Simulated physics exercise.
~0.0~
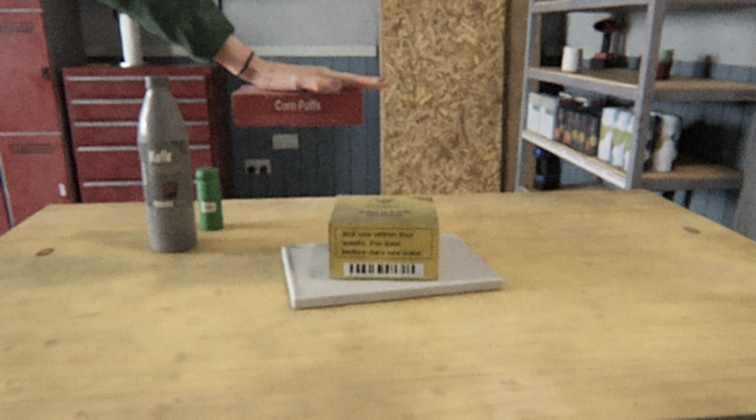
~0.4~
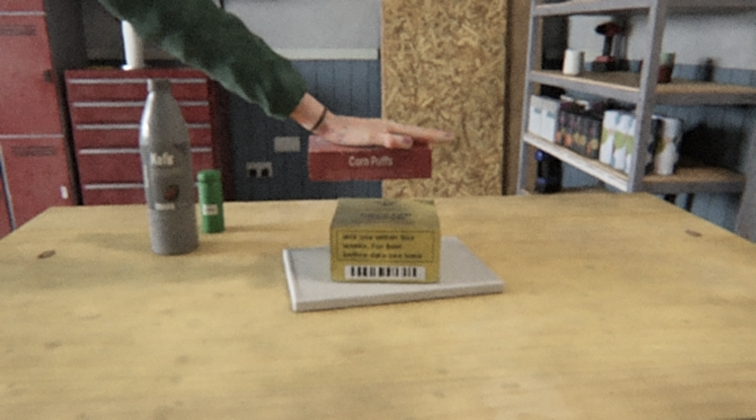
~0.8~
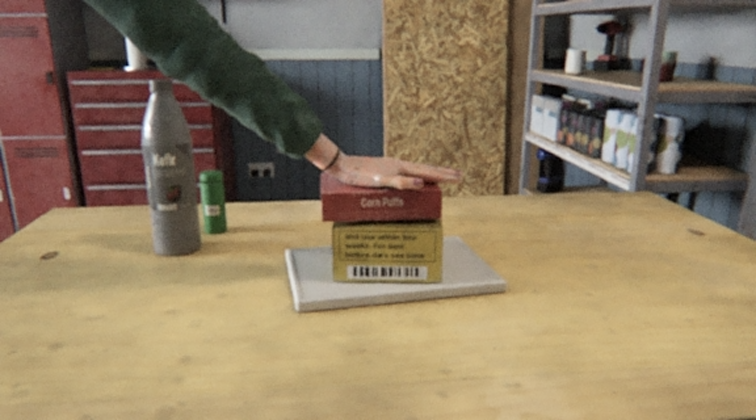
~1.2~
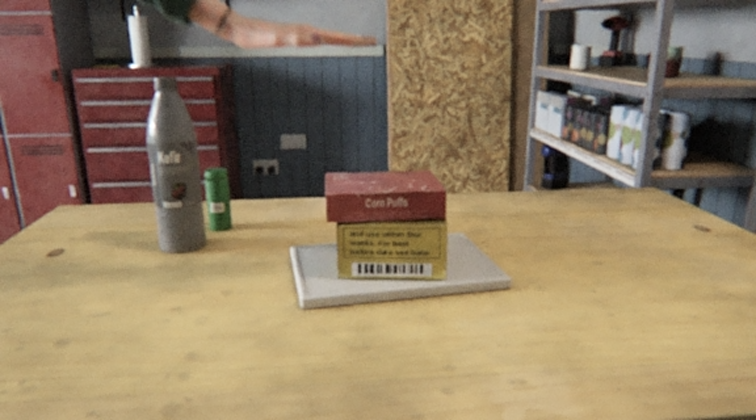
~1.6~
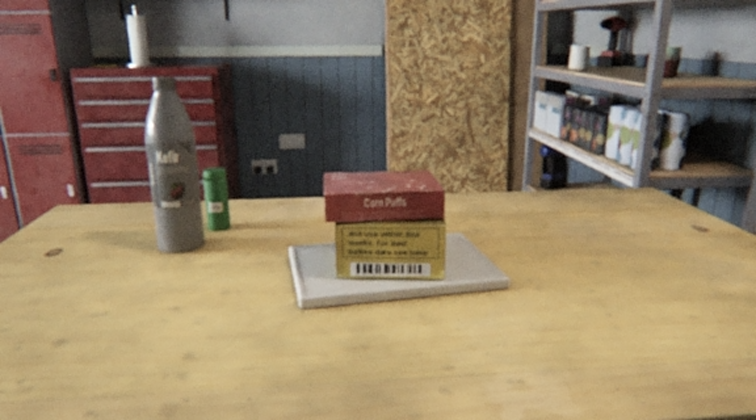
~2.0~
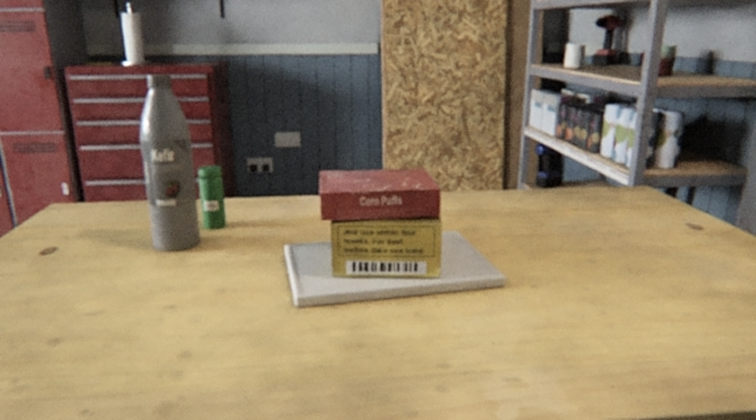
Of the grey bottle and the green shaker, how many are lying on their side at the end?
None of them are lying down. The grey bottle and the green shaker both still stand upright at the end.
